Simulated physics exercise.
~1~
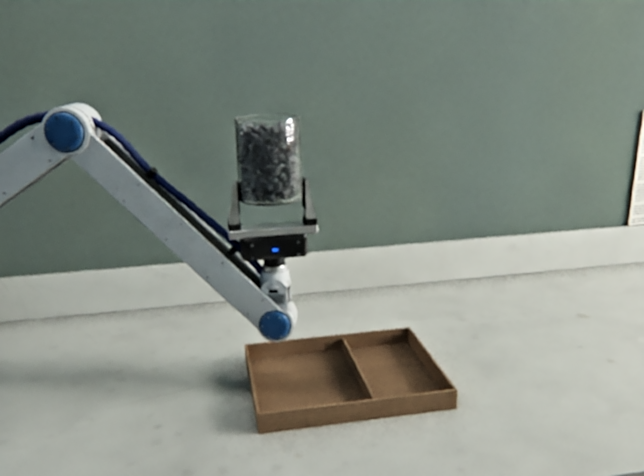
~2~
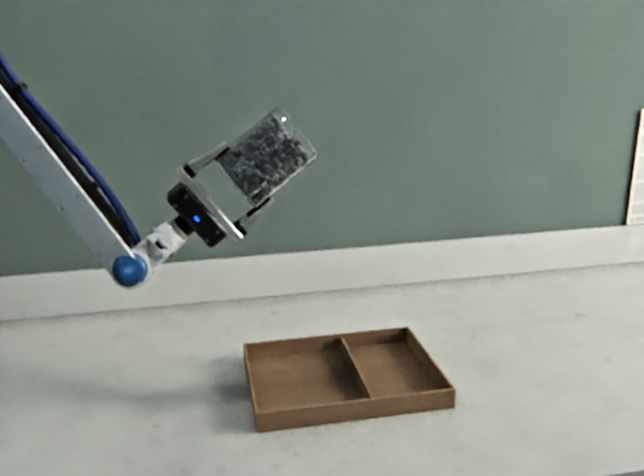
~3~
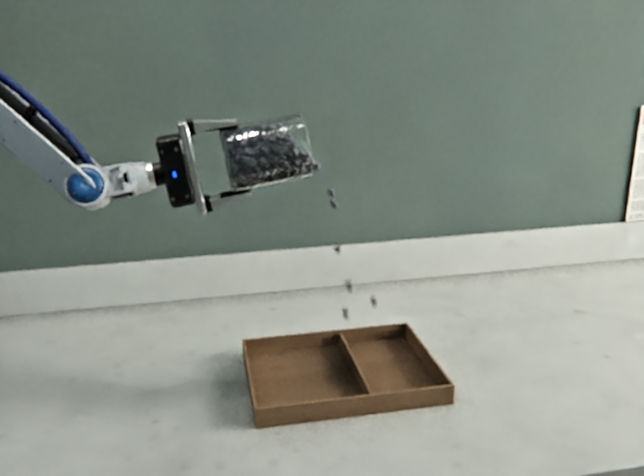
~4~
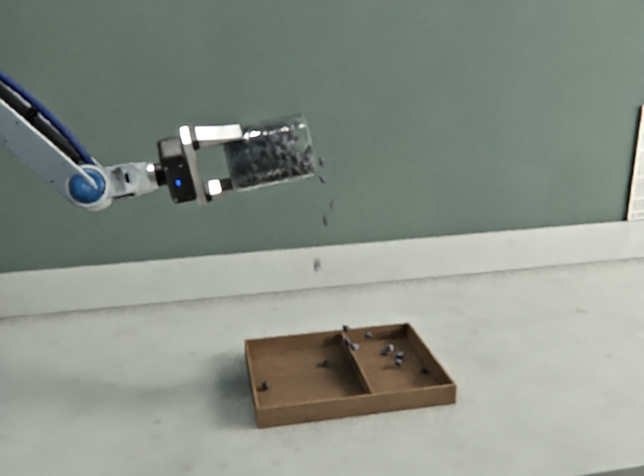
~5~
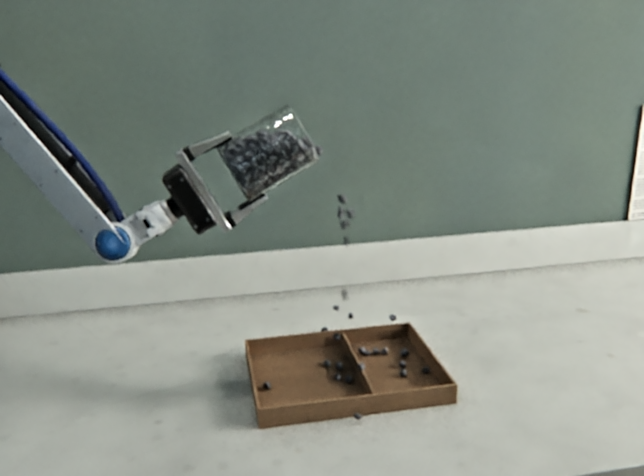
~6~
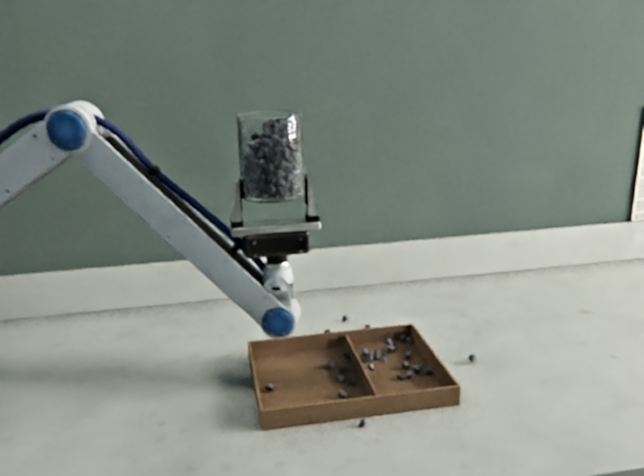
A white robot arm with blue joints reaches in from the left, holding a clear beaker of dark pebbles upright above a pale table, seen from the front against a grey-green wall. A shallow brown tray, split by a cross wall, sits below. The arm draws back and tips the beaker to the right until it lies nearly level. Pebbles trickle from its mouth into both parts of the tray, and a few land outside. The arm then swings the beaker upright again, still mostly full, with small pebbles scattered in and around the tray.
